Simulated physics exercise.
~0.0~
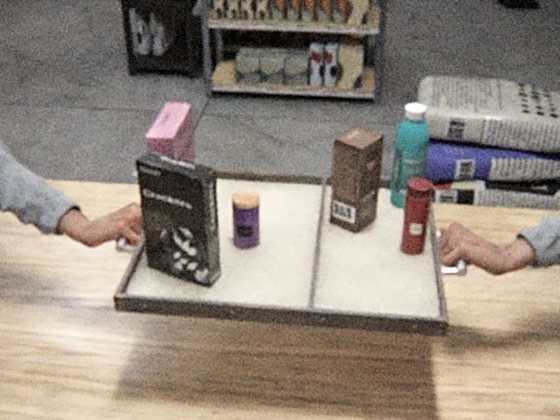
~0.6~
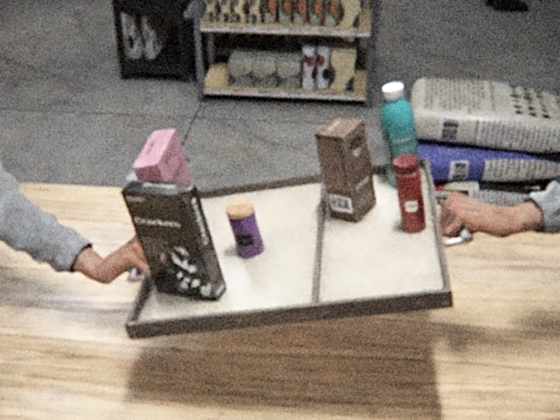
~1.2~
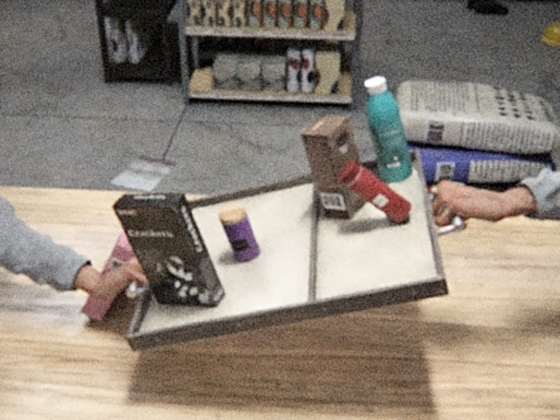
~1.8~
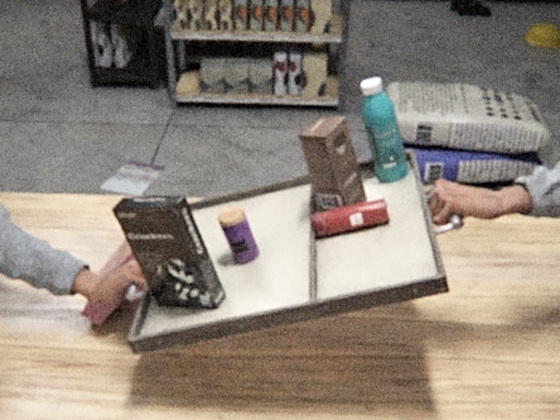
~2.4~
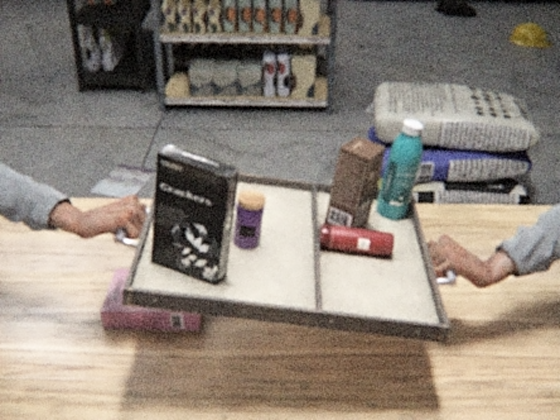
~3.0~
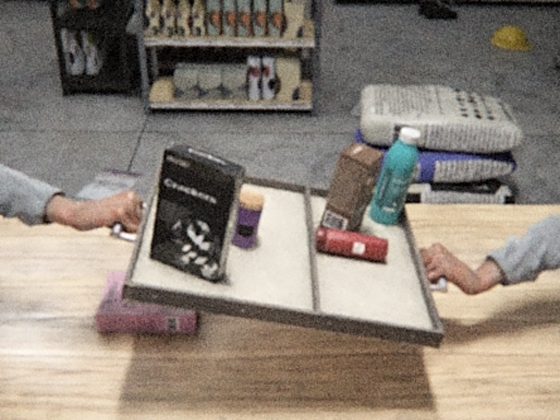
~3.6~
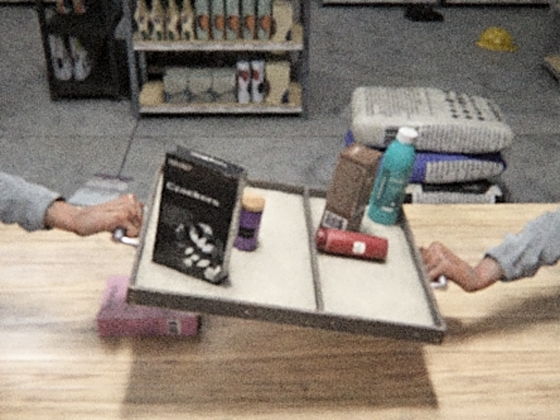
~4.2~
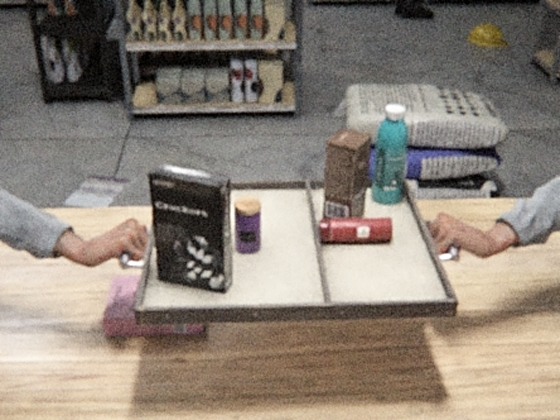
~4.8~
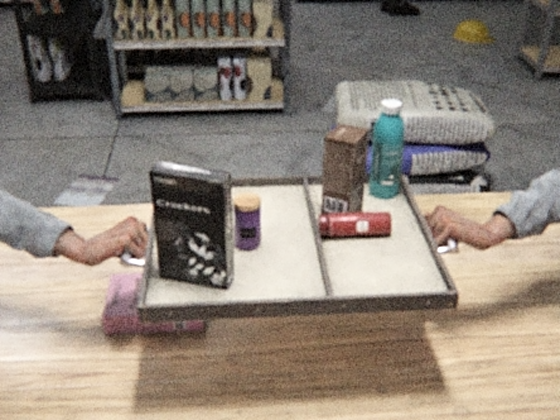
Two hands tipped a loaded tray down to the left, sending the pink packet off onto the table and toppling the red shaker, then tilted it to the right and leveled it, with the shaker lying down and the other items standing.
